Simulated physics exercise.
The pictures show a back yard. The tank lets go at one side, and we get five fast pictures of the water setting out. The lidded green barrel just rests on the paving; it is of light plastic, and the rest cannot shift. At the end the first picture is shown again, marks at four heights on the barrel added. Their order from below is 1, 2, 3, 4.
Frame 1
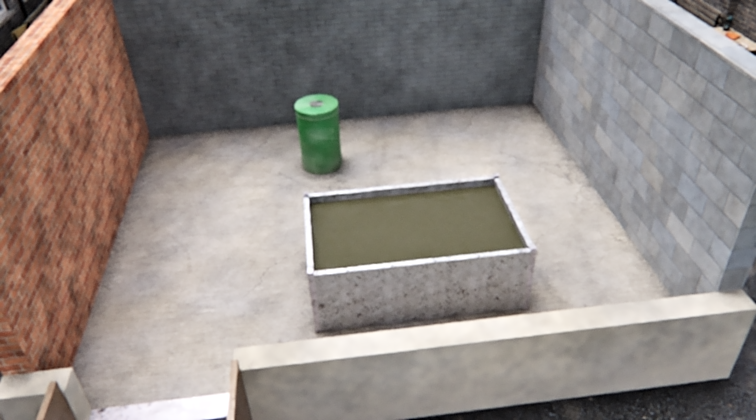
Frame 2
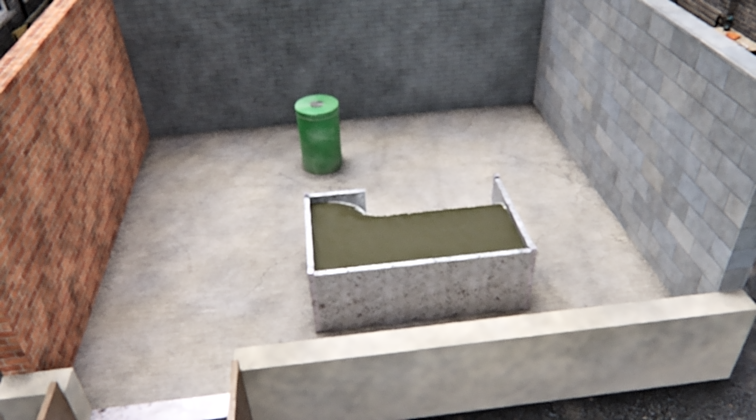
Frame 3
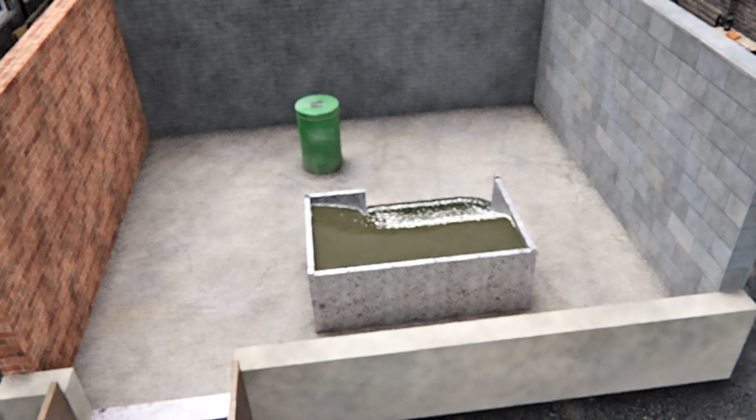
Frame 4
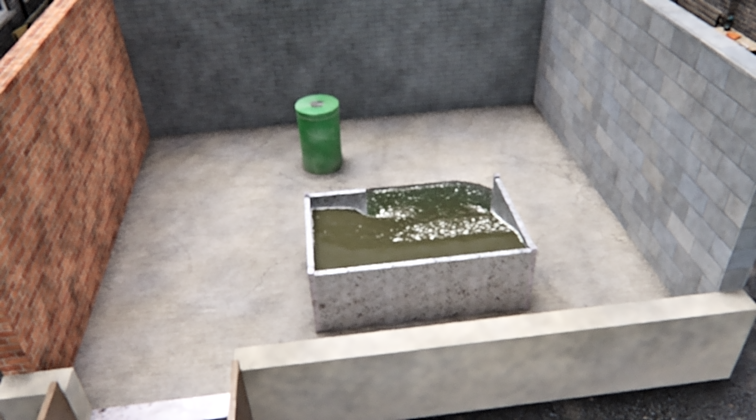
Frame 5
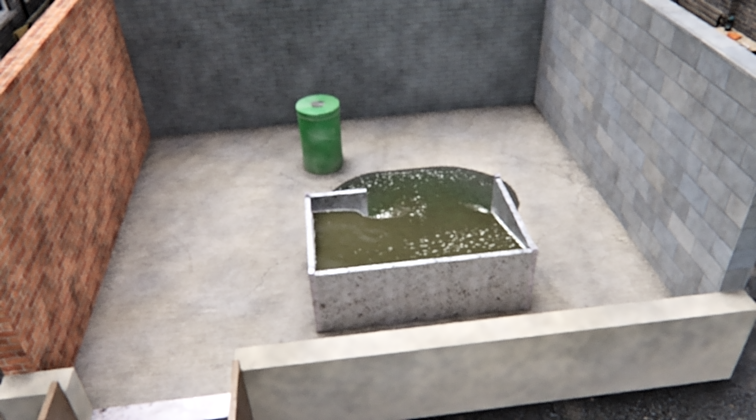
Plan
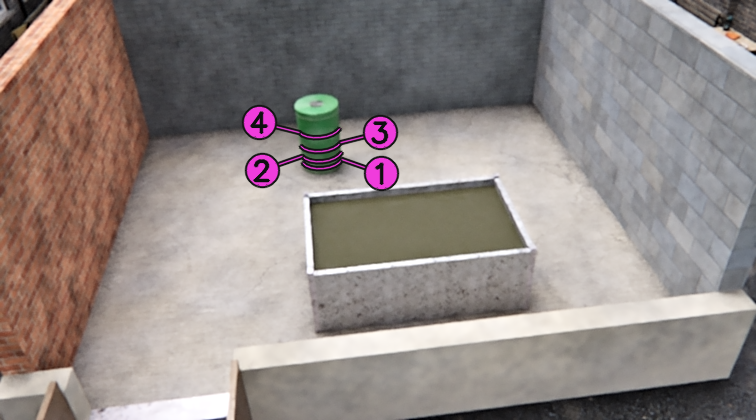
A concrete tank's back wall opens and murky water pours out behind it onto the ground.
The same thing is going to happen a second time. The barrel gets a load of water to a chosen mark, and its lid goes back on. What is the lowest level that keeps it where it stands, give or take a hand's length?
The answer is level 2.
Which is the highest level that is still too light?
That is level 1.
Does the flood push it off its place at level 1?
Yes, it does.
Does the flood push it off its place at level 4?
No.
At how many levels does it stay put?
Three of the four.
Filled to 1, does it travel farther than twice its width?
No.
On the marked copy, 1 at (323, 168); 2 at (322, 161); 3 at (321, 151); 4 at (320, 137); from the bottom up 1, 2, 3, 4.
For level 1, it is pushed about half its own width away.
For level 2, it does not move.
For level 3, it does not move.
For level 4, it does not move.
